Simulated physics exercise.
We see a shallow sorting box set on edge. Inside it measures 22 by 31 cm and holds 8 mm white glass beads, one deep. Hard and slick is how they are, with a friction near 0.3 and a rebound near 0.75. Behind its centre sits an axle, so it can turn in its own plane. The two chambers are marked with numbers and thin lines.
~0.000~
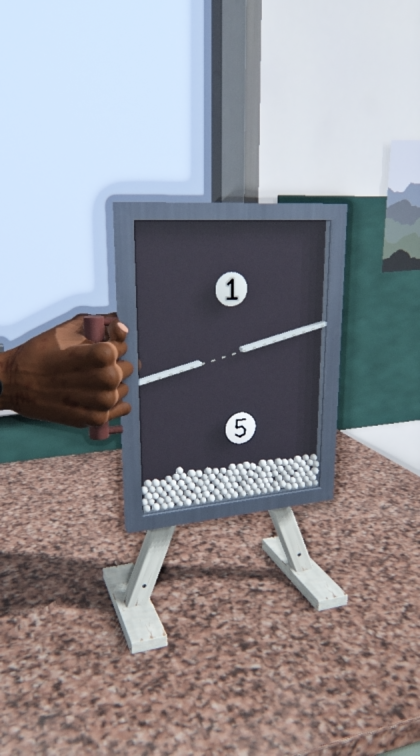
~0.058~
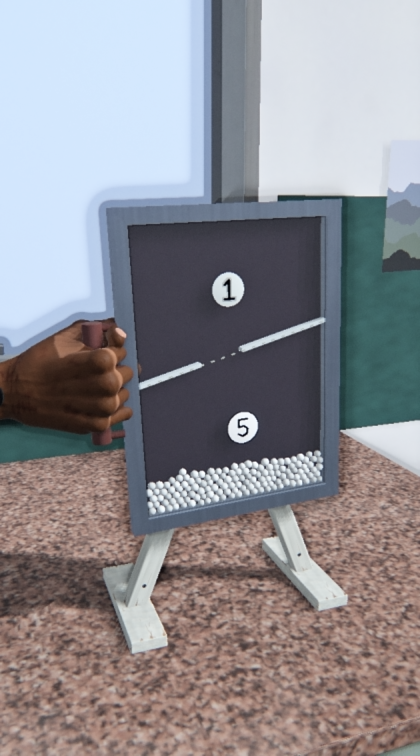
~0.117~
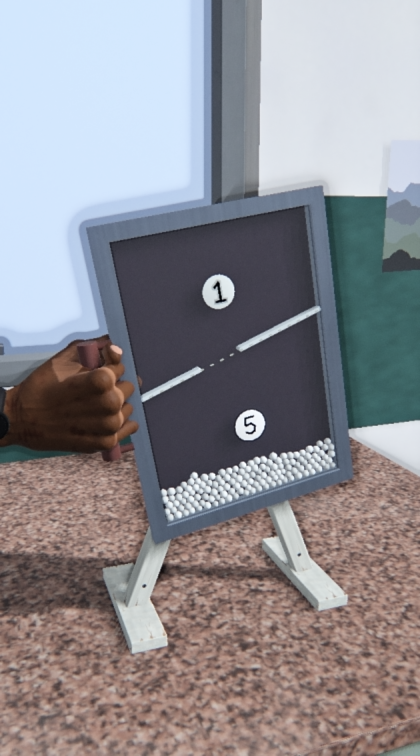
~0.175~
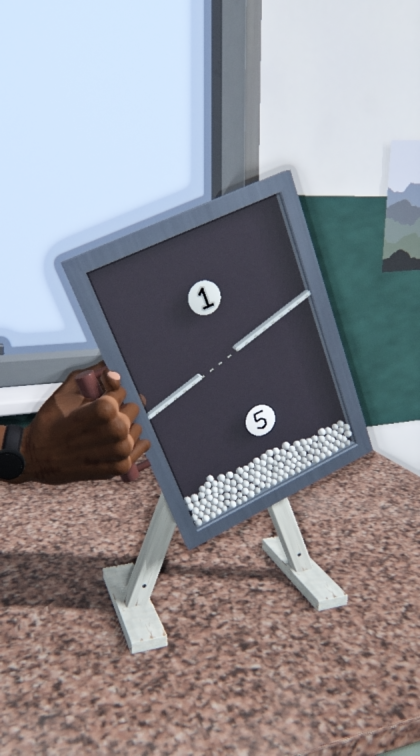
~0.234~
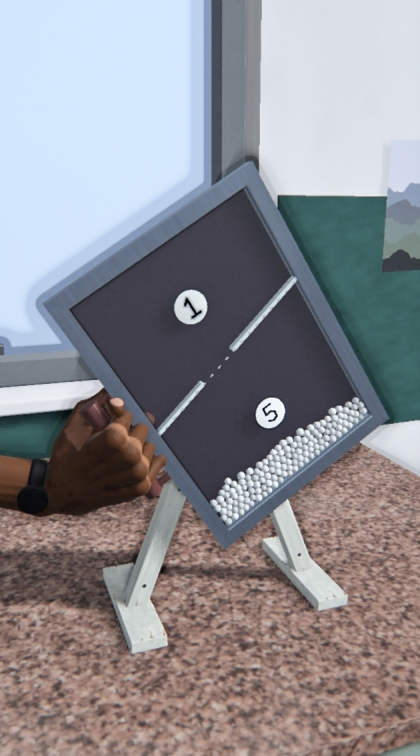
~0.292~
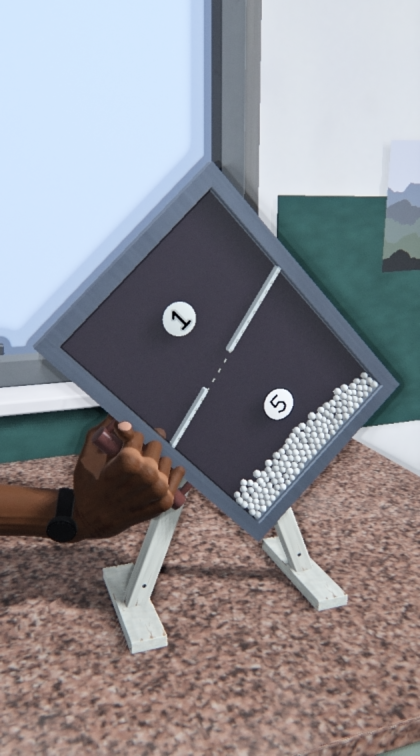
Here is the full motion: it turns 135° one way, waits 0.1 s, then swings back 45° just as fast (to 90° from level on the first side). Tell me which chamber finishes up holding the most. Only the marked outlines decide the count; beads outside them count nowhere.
Answer: 5.
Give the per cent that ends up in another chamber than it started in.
I'd say something like 10 percent.
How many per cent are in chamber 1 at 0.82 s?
Share: Some 5 per cent.
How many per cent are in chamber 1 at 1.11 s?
The share there is some 10 per cent.
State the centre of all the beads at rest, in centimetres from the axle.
Right: About 4 cm; below: About 8 cm.
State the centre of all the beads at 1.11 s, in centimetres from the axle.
About 7 cm right and 6 cm below.
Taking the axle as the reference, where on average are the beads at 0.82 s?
Position estimate: Right 10 cm, below 1 cm.
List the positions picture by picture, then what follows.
The first frame shows level; about 140 beads; beads centred (234, 482); top one (179, 471); no. 1 (231, 289), no. 5 (241, 428).
The second frame shows turned 2° anticlockwise; beads centred (237, 482); top one (309, 455).
The third frame shows turned 10° anticlockwise; beads centred (249, 479); top one (327, 441); wall ends (138, 401) to (198, 370), (240, 348) to (320, 307).
The fourth frame shows turned 21° anticlockwise; beads centred (267, 472); top one (340, 424).
The fifth frame shows turned 32° anticlockwise; beads centred (286, 461); top one (356, 401).
The sixth frame shows turned 44° anticlockwise; beads centred (303, 446); top one (364, 376); no. 1 (179, 319), no. 5 (279, 404).
After 0.82 s, it stands 135° anticlockwise; the beads' middle is 10 cm right of and 1 cm below the centre; no. 1, 5 %, no. 5, 95 %.
After 1.11 s, it stands 112° anticlockwise; the beads' middle is 7 cm right of and 6 cm below the centre; no. 1, 10 %, no. 5, 90 %.
After 1.29 s, it stands 90° anticlockwise; the beads' middle is 4 cm right of and 8 cm below the centre; no. 1, 10 %, no. 5, 90 %.
All still by 2.5 s, it stands 90° anticlockwise; no. 1, 10 %, no. 5, 90 %.
